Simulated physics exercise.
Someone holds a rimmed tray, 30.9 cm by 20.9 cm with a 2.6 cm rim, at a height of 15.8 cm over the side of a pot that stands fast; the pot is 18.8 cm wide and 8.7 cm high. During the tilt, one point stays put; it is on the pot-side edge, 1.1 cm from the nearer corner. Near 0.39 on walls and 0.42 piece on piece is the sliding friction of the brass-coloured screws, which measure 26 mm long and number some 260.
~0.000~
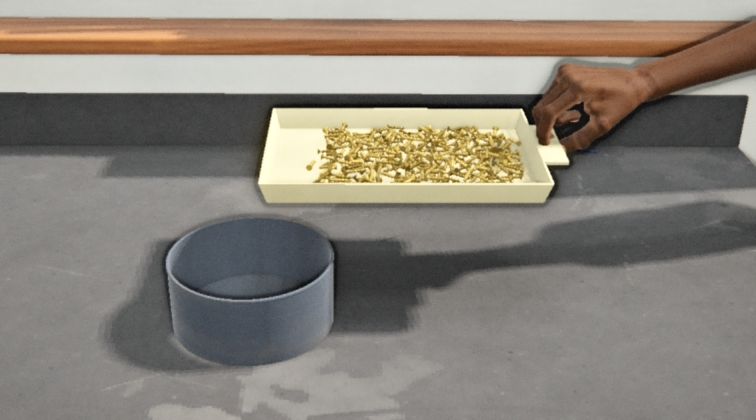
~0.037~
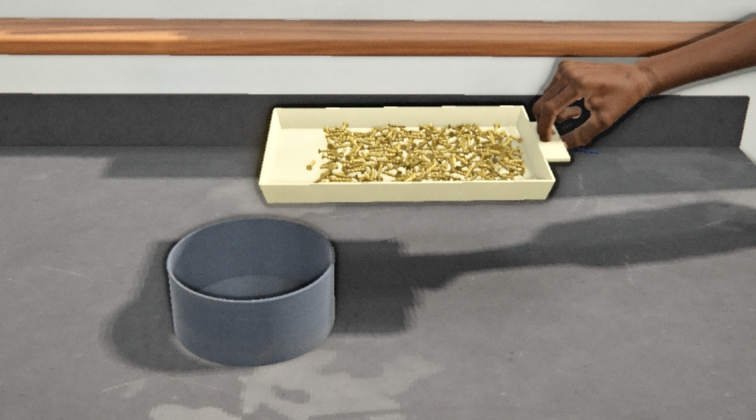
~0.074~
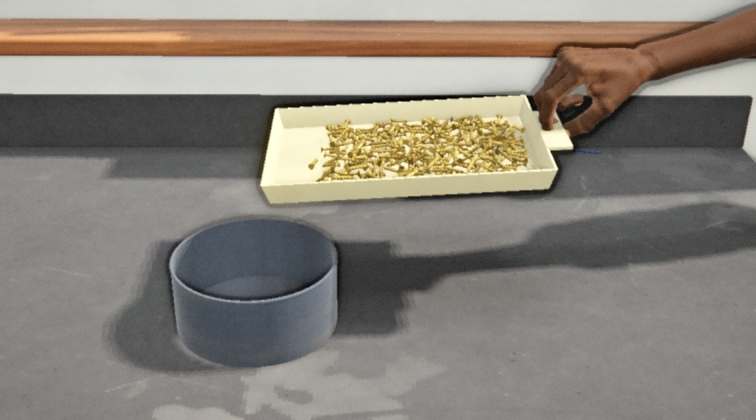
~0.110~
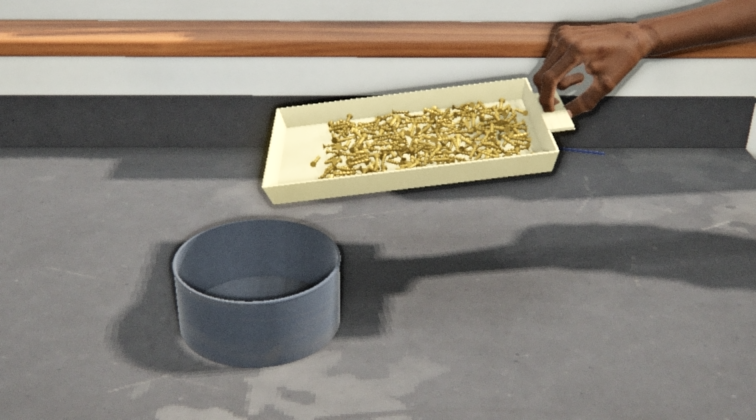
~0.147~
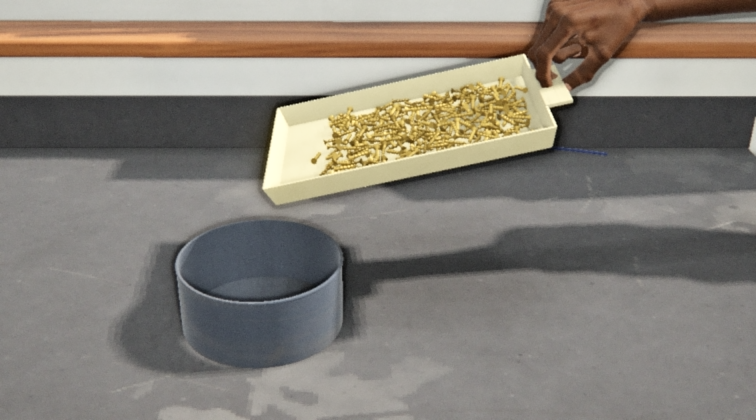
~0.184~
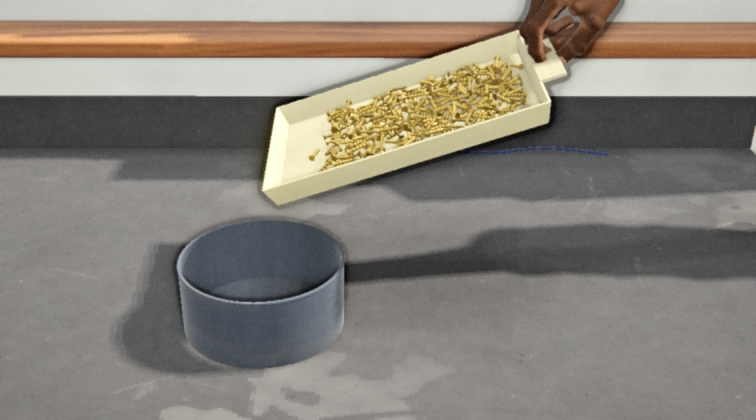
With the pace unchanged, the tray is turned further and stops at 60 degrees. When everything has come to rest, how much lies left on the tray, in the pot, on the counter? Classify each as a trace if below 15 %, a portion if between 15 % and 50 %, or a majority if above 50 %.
Tray: A portion. Pot: A portion. Counter: A portion.
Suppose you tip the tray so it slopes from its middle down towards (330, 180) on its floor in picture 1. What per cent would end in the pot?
Something like 60 per cent of the pieces.
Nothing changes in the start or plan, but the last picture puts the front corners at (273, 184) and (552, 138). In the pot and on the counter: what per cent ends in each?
Pot 30; counter 25.
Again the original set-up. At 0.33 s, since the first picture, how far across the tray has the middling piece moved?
By then it sits near 1 cm from where it began.
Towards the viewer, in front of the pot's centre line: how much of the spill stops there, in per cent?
Near 10 in a hundred.
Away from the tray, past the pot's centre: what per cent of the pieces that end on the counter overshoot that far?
About 100 %.
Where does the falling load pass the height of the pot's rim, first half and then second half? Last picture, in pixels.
At roughly (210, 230) first, later on at (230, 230).
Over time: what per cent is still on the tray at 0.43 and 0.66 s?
In turn: 100, 65.
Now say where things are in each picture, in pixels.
Tray tilt 0 degrees, front corners at (266, 181) and (546, 181); middle of the pieces at (422, 160); pot at (251, 256), in the first picture.
Tray tilt 1 degrees, front corners at (267, 181) and (547, 178); middle of the pieces at (423, 158), in the second picture.
Tray tilt 4 degrees, front corners at (269, 182) and (549, 167), lowest corner left front; middle of the pieces at (426, 153), in the third picture.
Tray tilt 8 degrees, front corners at (270, 183) and (550, 149), lowest corner left front; middle of the pieces at (428, 143), in the fourth picture.
Tray tilt 13 degrees, front corners at (270, 184) and (548, 125), lowest corner left front; middle of the pieces at (428, 129), in the fifth picture.
Tray tilt 19 degrees, front corners at (270, 185) and (542, 101), lowest corner left front; middle of the pieces at (425, 115); pot at (261, 258). The tray's pace is about 155 degrees a second, in the sixth picture.
Then, at 0.33 s, tilt 41 degrees; the tray holds 100 %, the pot 0 %.
Then, at 0.43 s, tilt 56 degrees; the tray holds 100 %, the pot 0 %.
After 0.66 s, tilt 60 degrees; the tray holds 65 %, the pot 5 %.
At rest (2.1 s), tray 40 %, pot 30 %, counter 35 %.
